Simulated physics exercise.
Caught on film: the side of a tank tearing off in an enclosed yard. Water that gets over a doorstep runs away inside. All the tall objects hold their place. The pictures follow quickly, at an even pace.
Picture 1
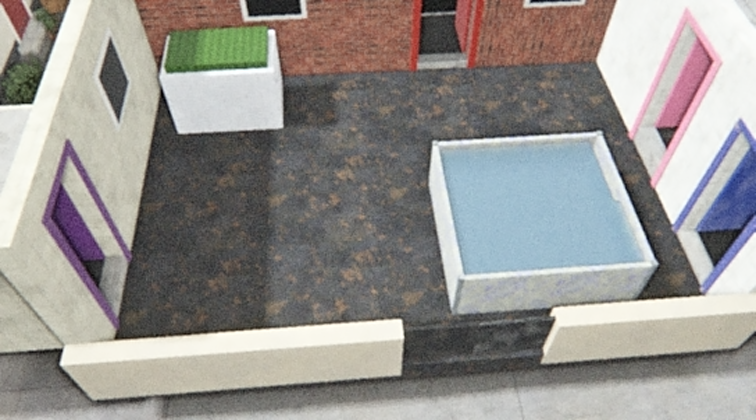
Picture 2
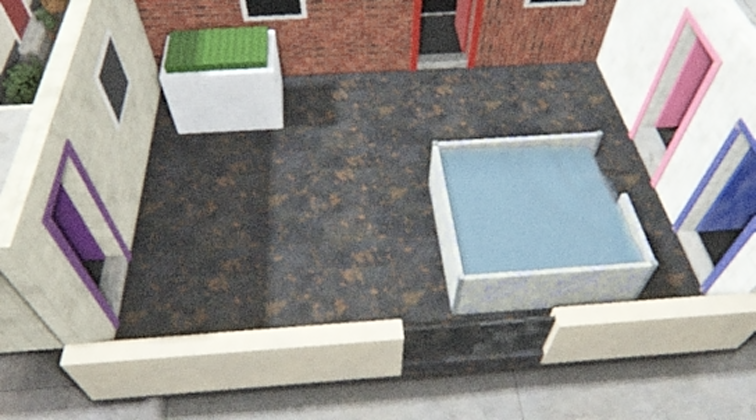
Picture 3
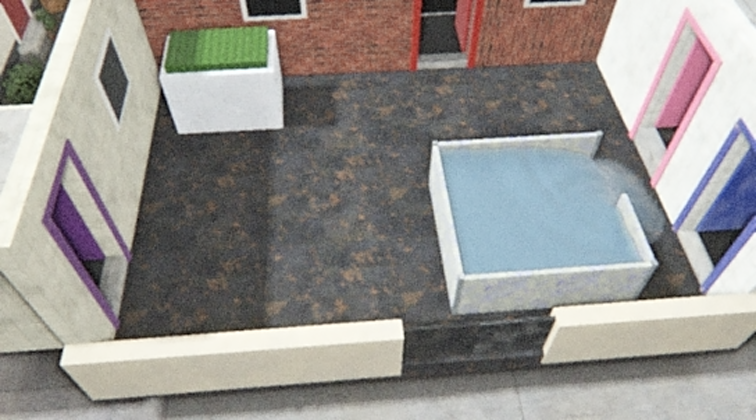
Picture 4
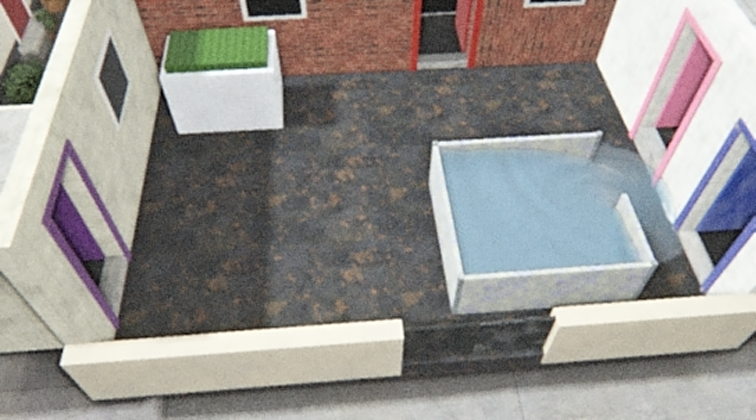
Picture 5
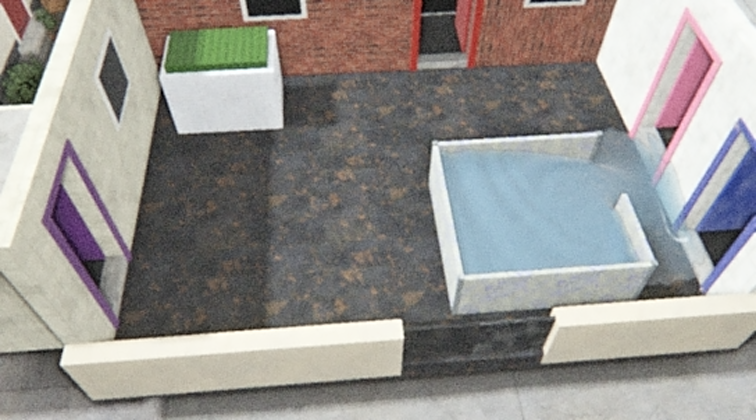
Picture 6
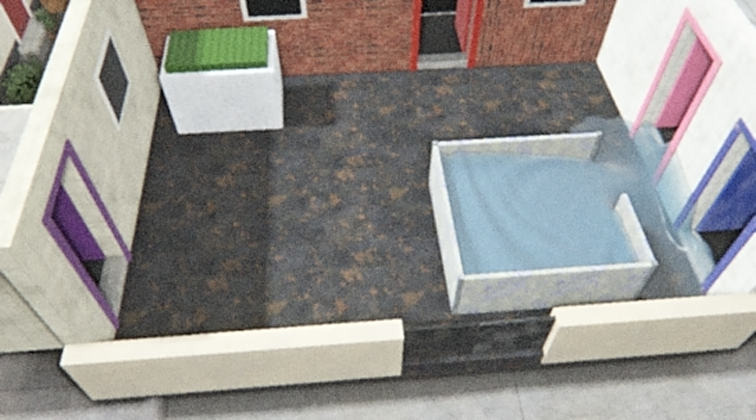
A square tank of water stood in a walled yard until part of its right side broke away, and water poured through the gap, spreading across the dark ground to the pink and blue doorways.
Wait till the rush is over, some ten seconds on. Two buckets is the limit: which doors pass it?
The purple door admits no more than that; the blue door lets in a lot; the pink door lets in a lot; the red door admits no more than that.
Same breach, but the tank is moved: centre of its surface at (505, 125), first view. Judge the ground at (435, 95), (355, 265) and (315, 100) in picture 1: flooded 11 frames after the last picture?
One after the other: Under water, clear, dry.
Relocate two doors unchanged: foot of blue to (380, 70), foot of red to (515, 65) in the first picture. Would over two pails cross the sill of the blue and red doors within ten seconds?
One by one: The blue door is under; the red door floods.
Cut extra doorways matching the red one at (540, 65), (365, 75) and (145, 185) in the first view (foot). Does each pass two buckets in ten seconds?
In that order: Lets more in, lets less in, takes less.
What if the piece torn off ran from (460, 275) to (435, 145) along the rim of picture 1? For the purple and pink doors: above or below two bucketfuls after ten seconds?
My reading: Purple door goes over, pink door takes less.
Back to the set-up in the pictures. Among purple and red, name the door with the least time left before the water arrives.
That is the red door.
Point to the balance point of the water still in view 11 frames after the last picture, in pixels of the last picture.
Near (558, 213).
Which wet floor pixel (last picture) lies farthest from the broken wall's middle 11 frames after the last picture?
At about (432, 71).
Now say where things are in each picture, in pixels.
In the first picture, the water tank at (535, 203) is whole and still.
In the second picture, water pours out at (597, 192) and has run to a hidden place.
In the third picture, the front is at (658, 221), out from the gap at (597, 193).
In the fourth picture, water pours out at (596, 194) and has run to (681, 244).
In the fifth picture, the front is at (695, 272), out from the gap at (596, 194).
In the sixth picture, water pours out at (597, 193) and has run to (707, 299).
A moment on, water covers 15 % of the floor; the purple door not reached, the blue door over two buckets in, the pink door over two buckets in, the red door not reached.
Next, water covers 25 % of the floor; the purple door not reached, the blue door far over two buckets in, the pink door far over two buckets in, the red door wet at the sill, nothing in.
Then, water covers 50 % of the floor; the purple door not reached, the blue door far over two buckets in, the pink door far over two buckets in, the red door wet at the sill, nothing in.
Later, water covers 90 % of the floor; the purple door wet at the sill, nothing in, the blue door far over two buckets in, the pink door far over two buckets in, the red door wet at the sill, nothing in.
In the end, water covers 100 % of the floor; the purple door wet at the sill, nothing in, the blue door far over two buckets in, the pink door far over two buckets in, the red door wet at the sill, nothing in.
